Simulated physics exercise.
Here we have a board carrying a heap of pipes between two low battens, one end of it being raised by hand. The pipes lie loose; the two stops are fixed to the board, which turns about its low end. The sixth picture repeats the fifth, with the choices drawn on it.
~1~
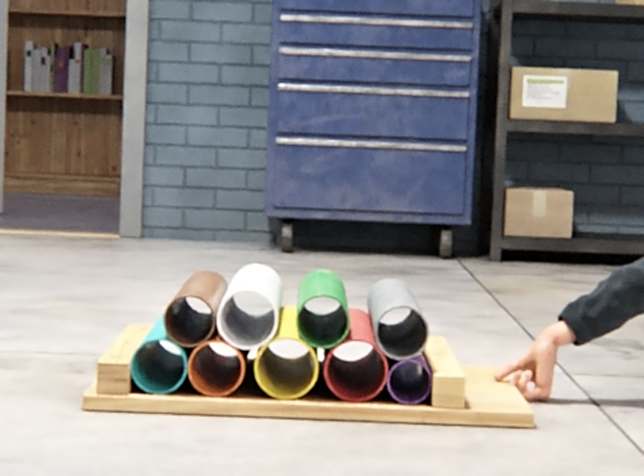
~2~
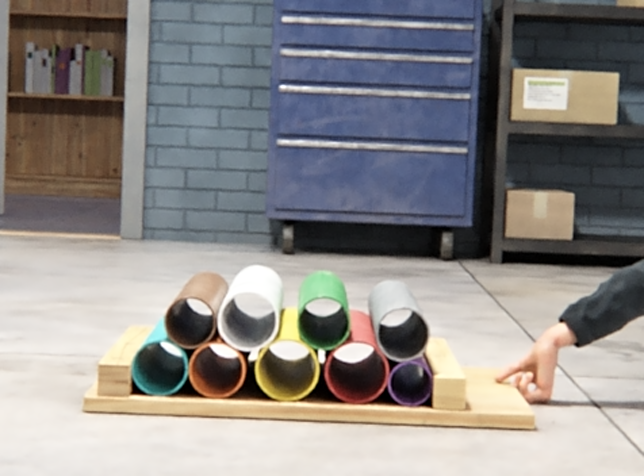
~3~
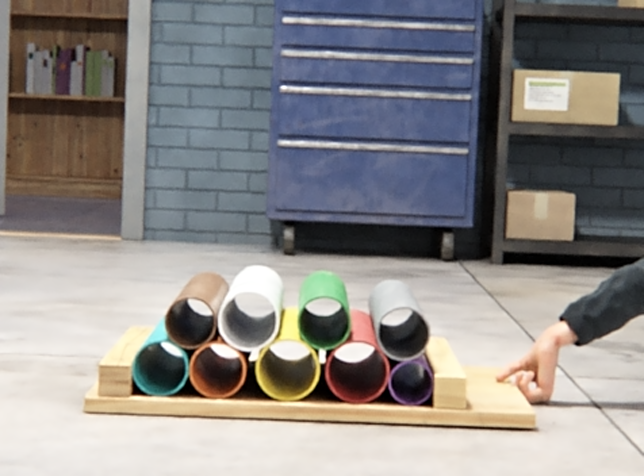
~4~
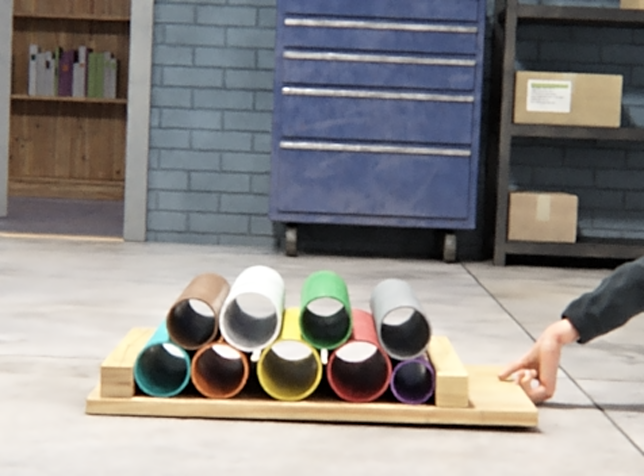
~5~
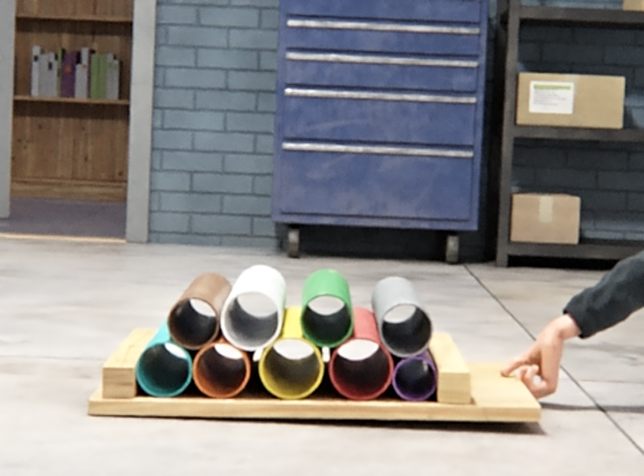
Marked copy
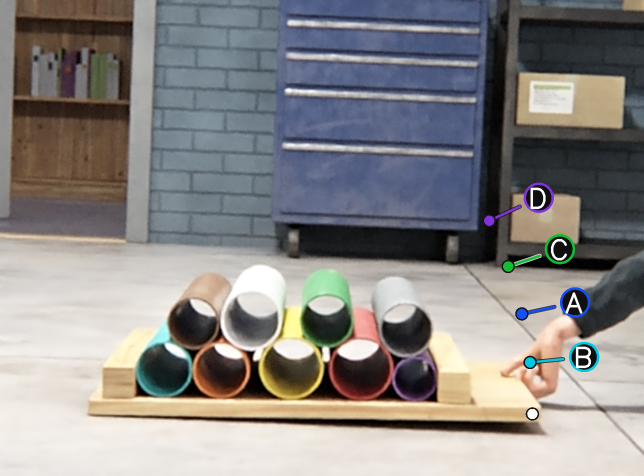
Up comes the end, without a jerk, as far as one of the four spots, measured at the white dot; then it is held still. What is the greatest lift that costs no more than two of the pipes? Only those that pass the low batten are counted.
Raise it to D.
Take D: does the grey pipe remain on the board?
Yes.
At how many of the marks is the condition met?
Four of the four.
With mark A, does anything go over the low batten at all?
At A: No.
On the marked copy, A at (522, 314); B at (530, 362); C at (508, 266); D at (489, 220); the white dot at (532, 414).
With D. Early on, board at 16°.
Further on, board at 27°.
At the end, board at 27°, two over the low batten (white, brown).
As for the rest, A none over the low batten; B none over the low batten; C none over the low batten.
